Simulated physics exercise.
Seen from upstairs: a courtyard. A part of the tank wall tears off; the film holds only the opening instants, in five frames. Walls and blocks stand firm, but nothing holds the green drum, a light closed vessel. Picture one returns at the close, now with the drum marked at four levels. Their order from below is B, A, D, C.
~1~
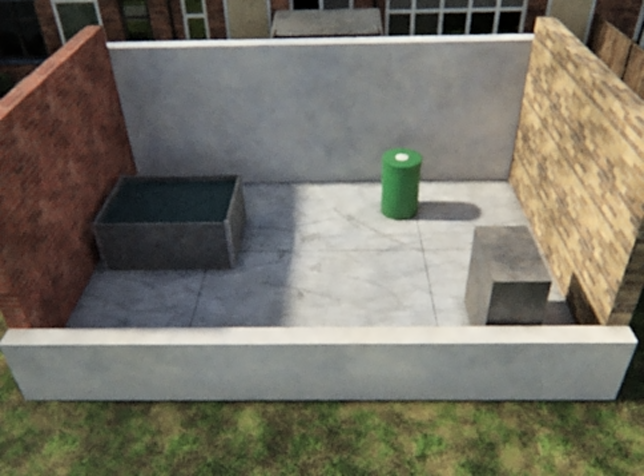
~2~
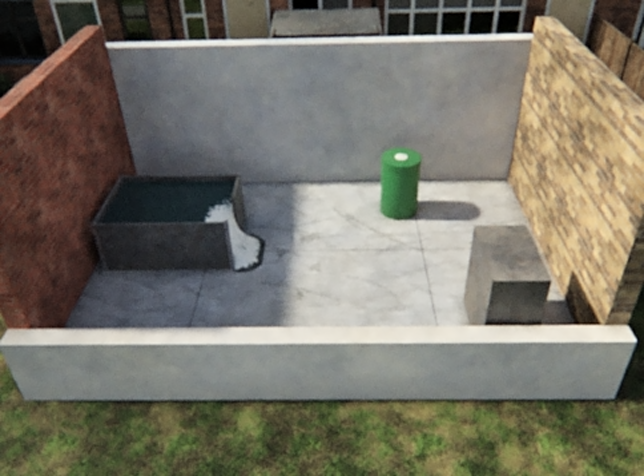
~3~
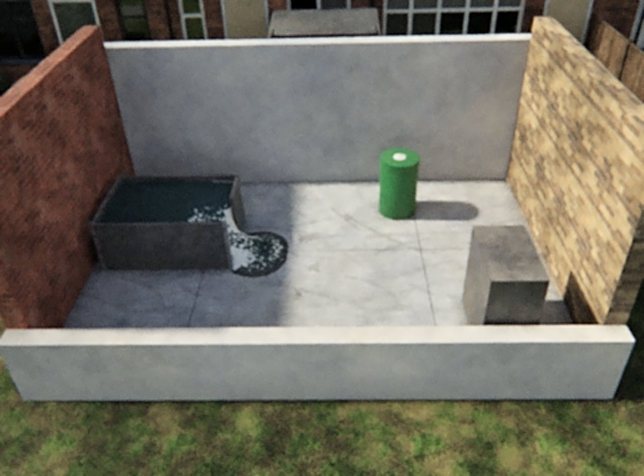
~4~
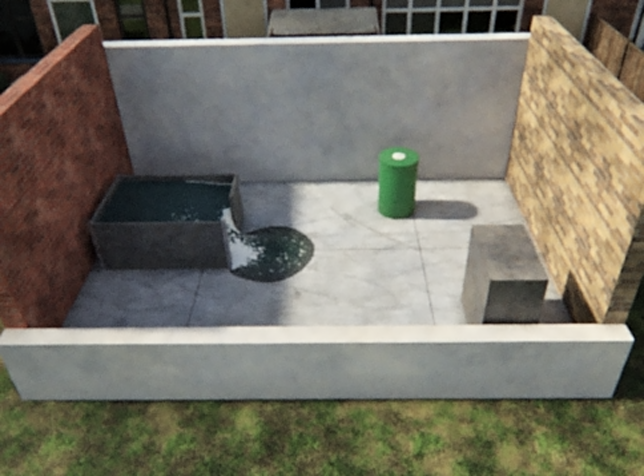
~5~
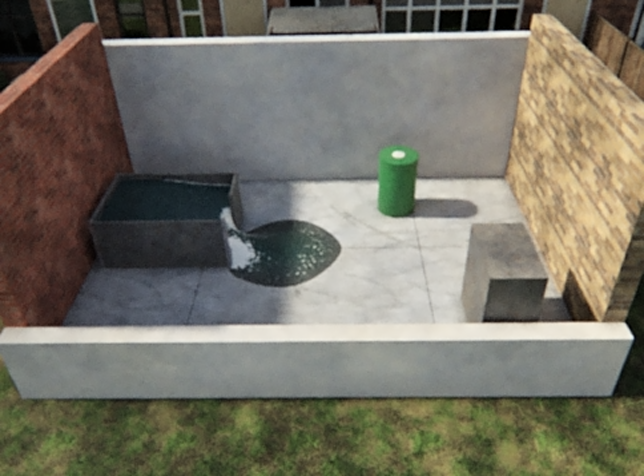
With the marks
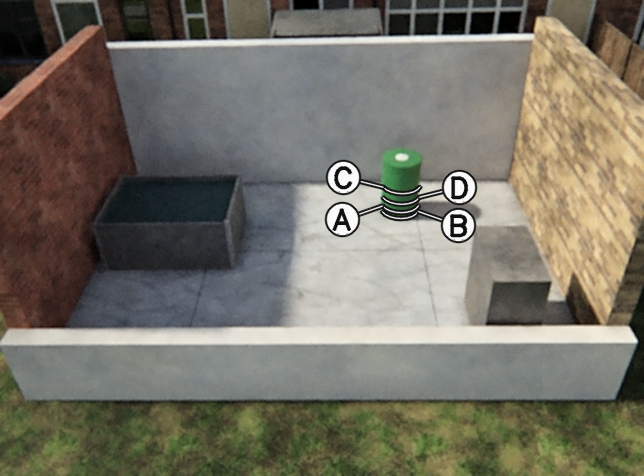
Water pours over the right-hand side of a dark grey tank standing at the left of a walled yard, seen from upstairs, with red brick on the left and tan brick on the right. It splashes white onto the pale paving, then spreads rightward in a dark, widening puddle. A green drum near the back wall and a grey block at the right stay still.
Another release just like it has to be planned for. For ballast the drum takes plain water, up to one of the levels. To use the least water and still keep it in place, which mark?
Line A.
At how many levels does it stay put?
Three of the four.
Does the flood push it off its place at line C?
No, that is safe.
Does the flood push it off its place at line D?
No.
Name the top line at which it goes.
Here it is line B.
On the marked copy, A at (401, 212); B at (401, 218); C at (402, 193); D at (402, 204); from the bottom up B, A, D, C.
If A is chosen, it does not move.
If B is chosen, it is pushed about its own width away.
If C is chosen, it does not move.
If D is chosen, it does not move.
